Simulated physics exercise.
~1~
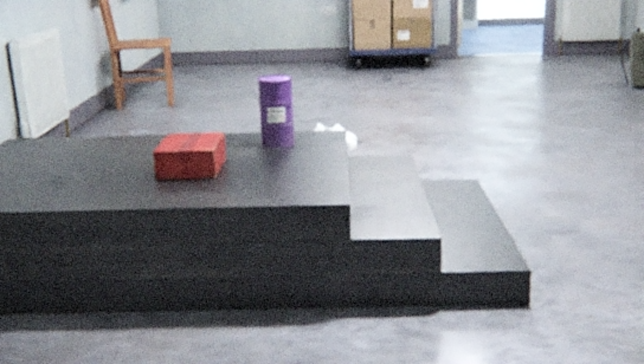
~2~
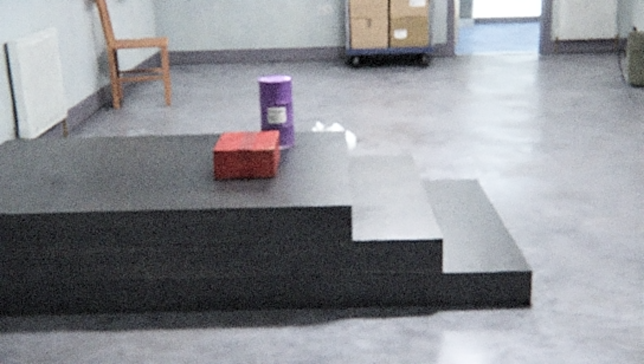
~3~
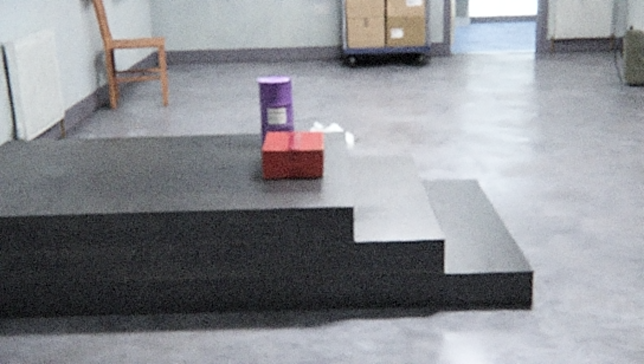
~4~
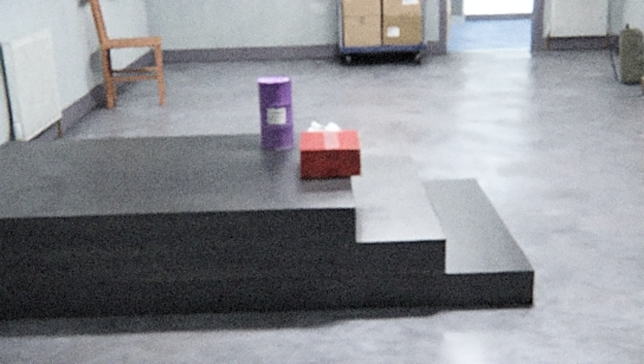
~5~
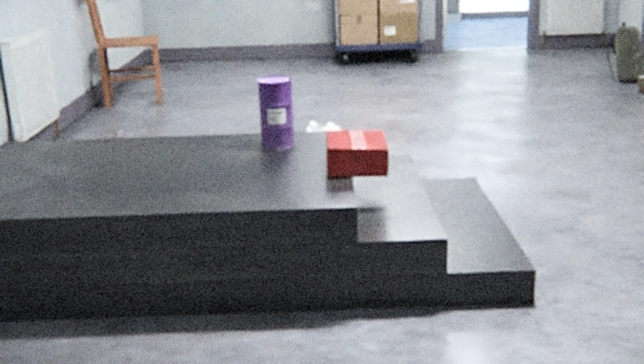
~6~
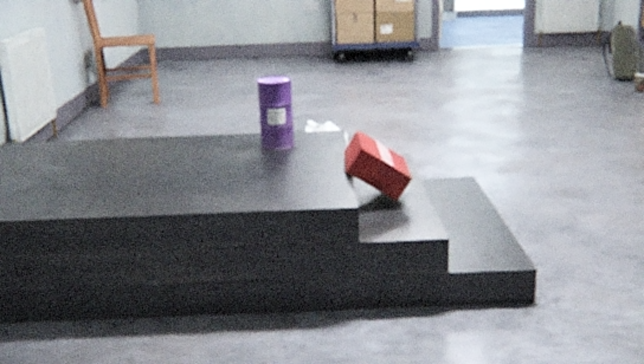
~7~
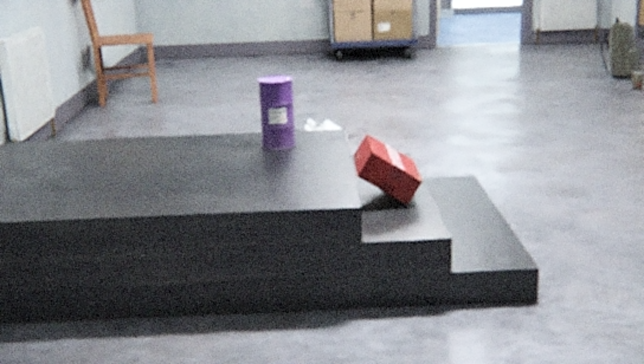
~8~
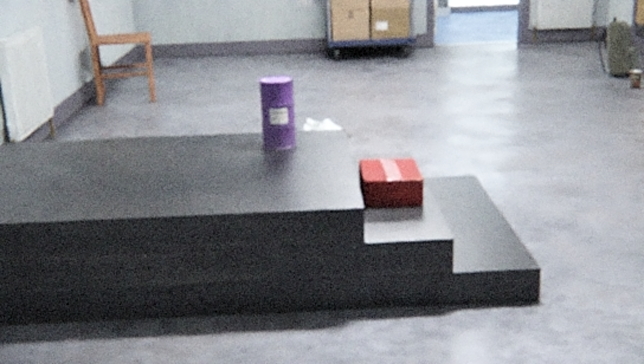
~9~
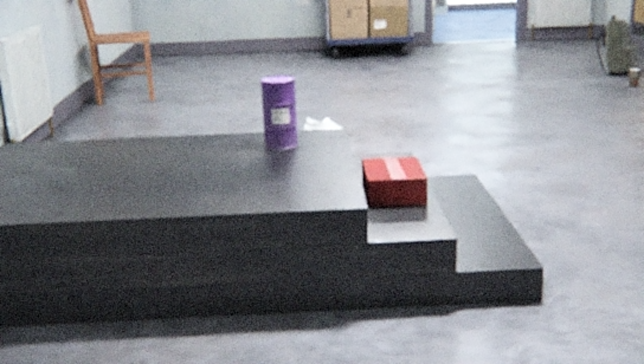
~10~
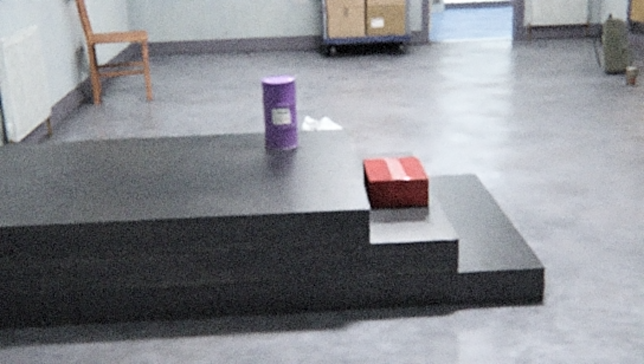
Red box sliding right past a purple canister on a black stepped platform, tipping over the edge and settling one step down.
